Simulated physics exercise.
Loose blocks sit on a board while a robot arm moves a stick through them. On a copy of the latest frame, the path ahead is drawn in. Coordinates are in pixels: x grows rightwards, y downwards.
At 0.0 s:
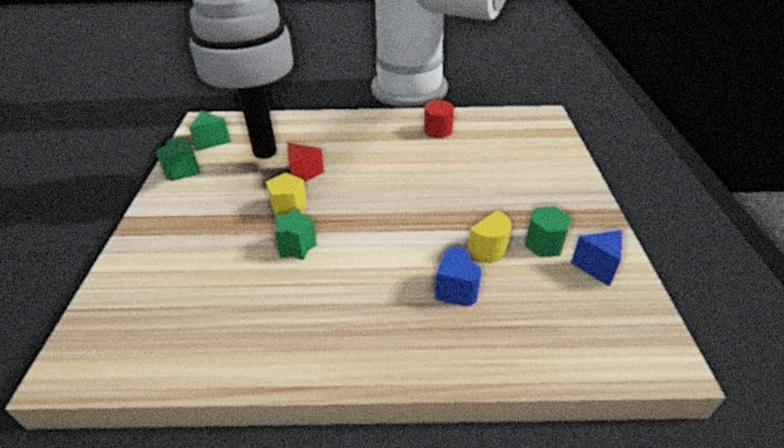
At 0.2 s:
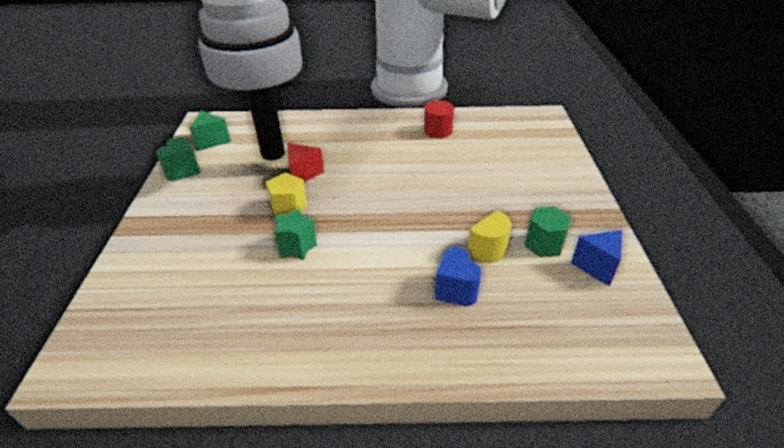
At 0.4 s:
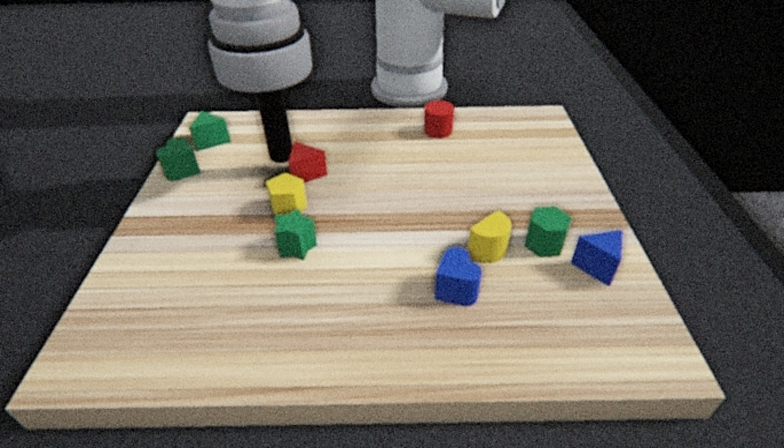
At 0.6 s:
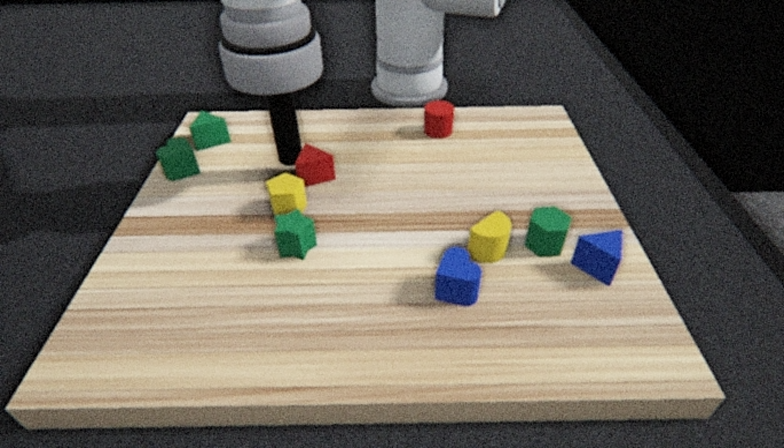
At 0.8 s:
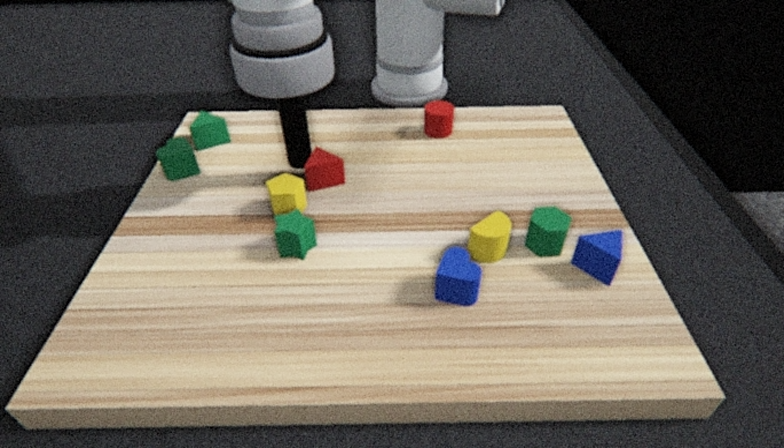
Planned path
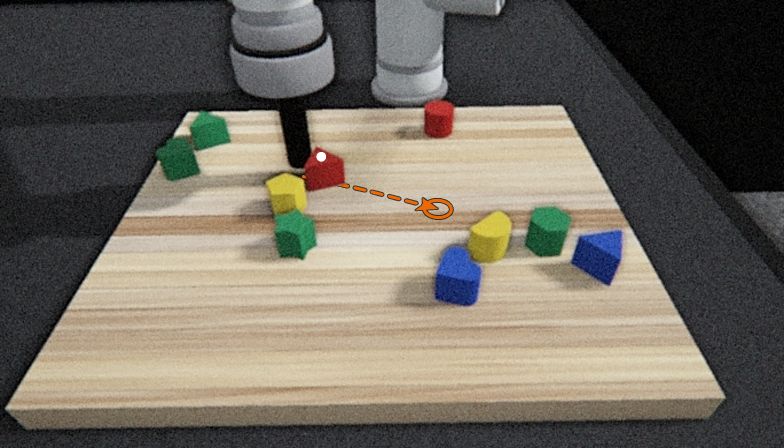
Robot arm's black stick moving right across a wooden board, then nudging a red block slightly right among scattered coloured blocks.
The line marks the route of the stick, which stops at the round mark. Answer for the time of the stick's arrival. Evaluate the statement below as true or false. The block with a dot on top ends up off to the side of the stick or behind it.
That statement is not accurate.
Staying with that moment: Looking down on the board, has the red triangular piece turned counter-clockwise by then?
Going by the path, no.
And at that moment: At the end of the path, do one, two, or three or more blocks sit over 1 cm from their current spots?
My best guess is that a single block moves over 1 cm.
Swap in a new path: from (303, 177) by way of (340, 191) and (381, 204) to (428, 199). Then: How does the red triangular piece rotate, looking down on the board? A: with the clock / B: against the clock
Correct choice: A.
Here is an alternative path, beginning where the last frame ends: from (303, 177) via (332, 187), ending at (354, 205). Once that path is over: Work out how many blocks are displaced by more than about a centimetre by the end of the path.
One.
Drawn move, straight from (303, 177) to (438, 209); the dot is on the red triangular piece.
The first path, step by step. One third of the way, stick (346, 173); red triangular piece (365, 169), turned 25° clockwise.
Two thirds of the way, stick (392, 184); red triangular piece (411, 183), turned 45° clockwise.
At the end, stick (439, 195); yellow pentagon still; red triangular piece (454, 198), turned 65° clockwise.
